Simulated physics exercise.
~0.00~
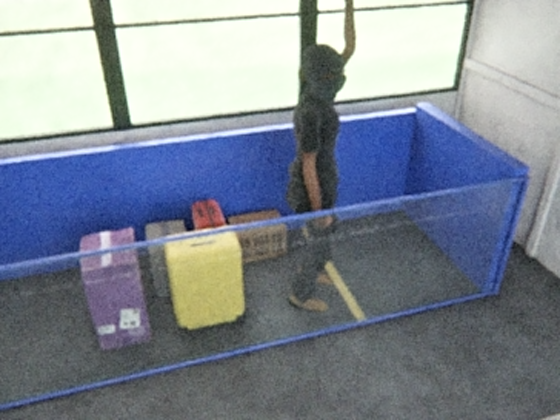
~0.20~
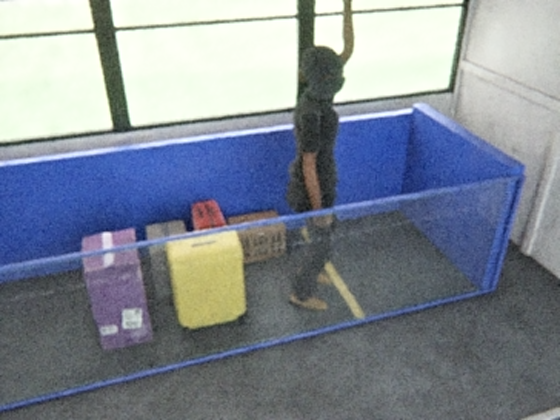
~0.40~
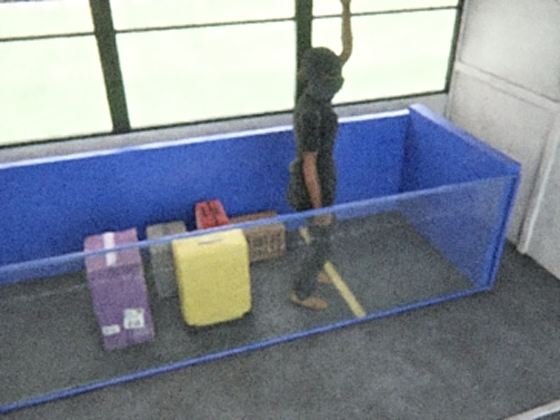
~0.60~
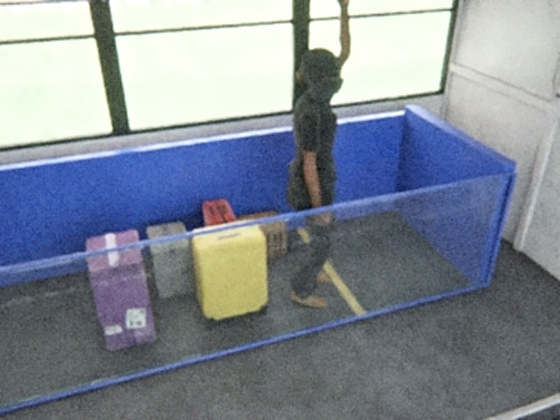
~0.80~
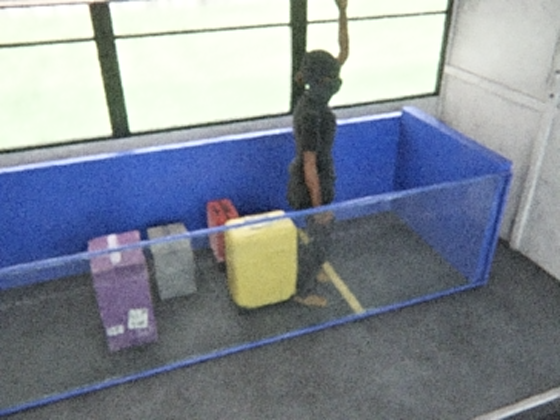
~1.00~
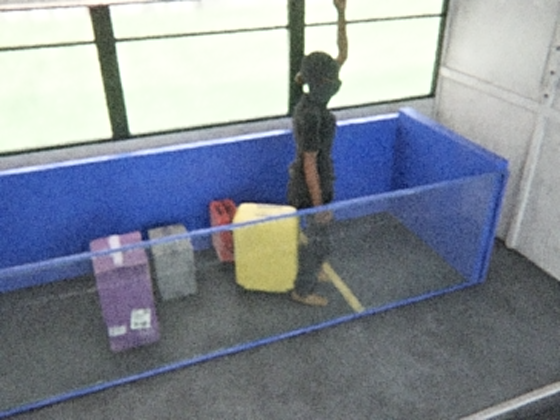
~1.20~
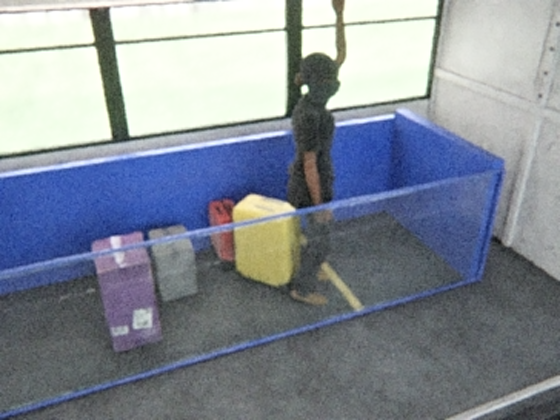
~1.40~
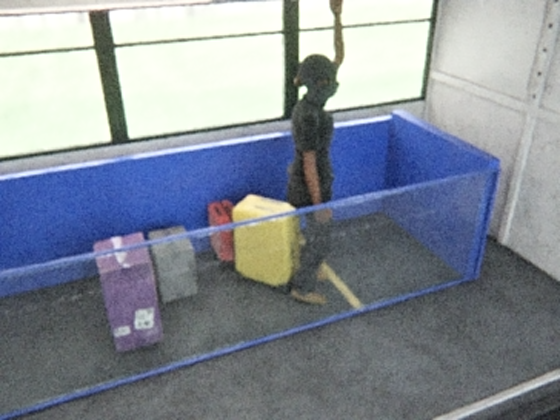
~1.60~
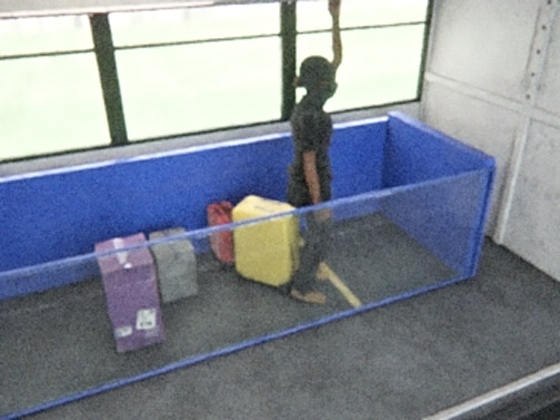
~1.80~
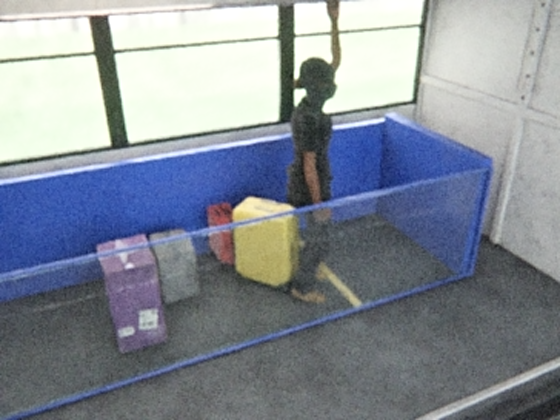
A person stands still as a yellow case slides right, stopping short of the yellow line.
